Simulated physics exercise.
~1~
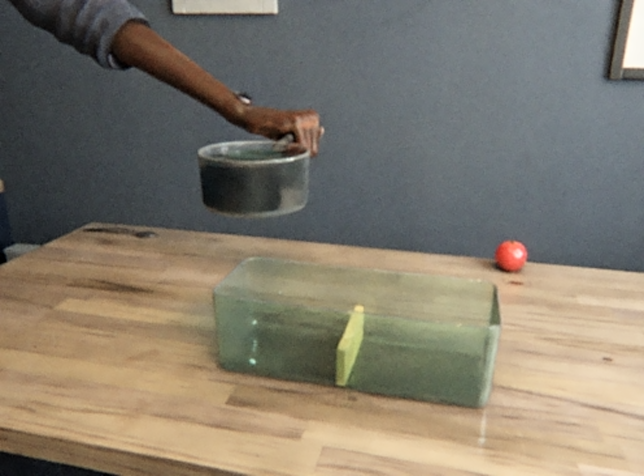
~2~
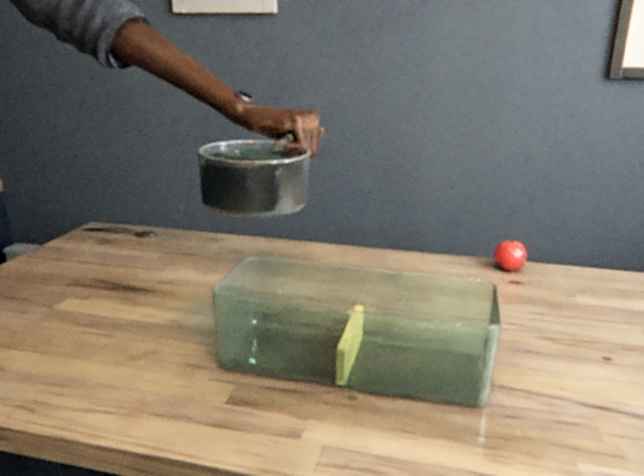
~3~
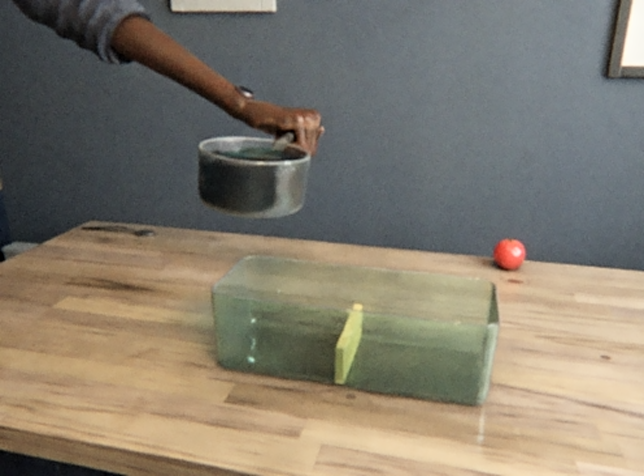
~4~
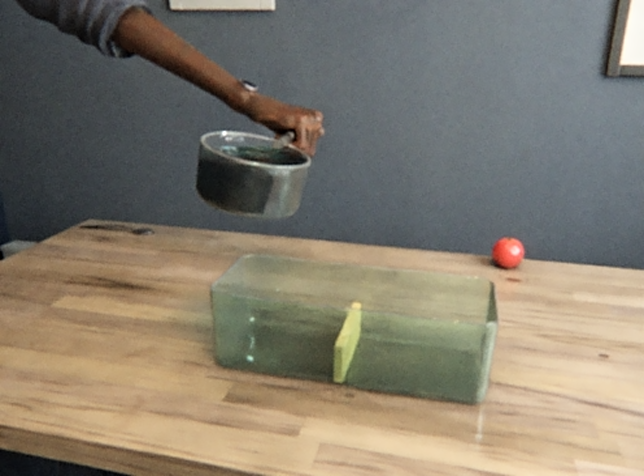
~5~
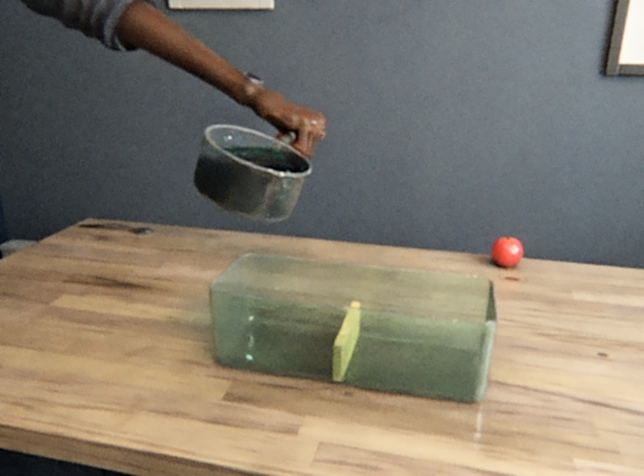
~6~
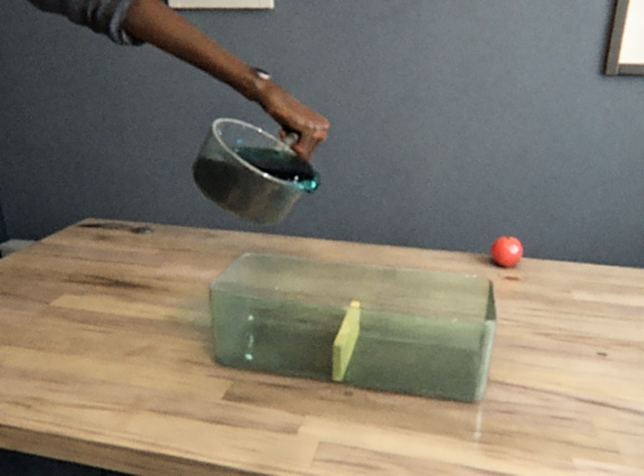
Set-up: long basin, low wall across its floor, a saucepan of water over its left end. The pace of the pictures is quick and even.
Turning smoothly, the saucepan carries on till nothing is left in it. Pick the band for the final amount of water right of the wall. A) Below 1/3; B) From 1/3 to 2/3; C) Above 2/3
Answer: B.
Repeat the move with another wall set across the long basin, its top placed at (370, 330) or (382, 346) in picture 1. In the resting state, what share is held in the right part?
The first position gives around 10 percent, the second around 25 percent.
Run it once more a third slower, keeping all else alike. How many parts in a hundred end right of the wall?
Around 55 percent.
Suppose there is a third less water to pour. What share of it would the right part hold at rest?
Estimated share: Around 15 %.
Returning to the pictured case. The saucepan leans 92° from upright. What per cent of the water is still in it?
Roughly 25 percent remains at that point.
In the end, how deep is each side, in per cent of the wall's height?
I'd say close to 40 per cent on the left side and 30 on the right.
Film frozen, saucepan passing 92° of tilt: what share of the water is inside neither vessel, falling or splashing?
Near 40 parts in a hundred.
A moment on, the saucepan is tipped on its side and 24 per cent is still to pour, 10 is left of the wall and 26 right of it.
Next, the saucepan is tipped right over and 4 per cent is still to pour, 47 is left of the wall and 43 right of it.
Then the saucepan is tipped right over and 0 per cent is still to pour, 53 is left of the wall and 44 right of it.
Later the saucepan is tipped right over and 0 per cent is still to pour, 54 is left of the wall and 44 right of it.
Finally, 54 per cent lies left of the wall, 44 right of it and 2 outside.
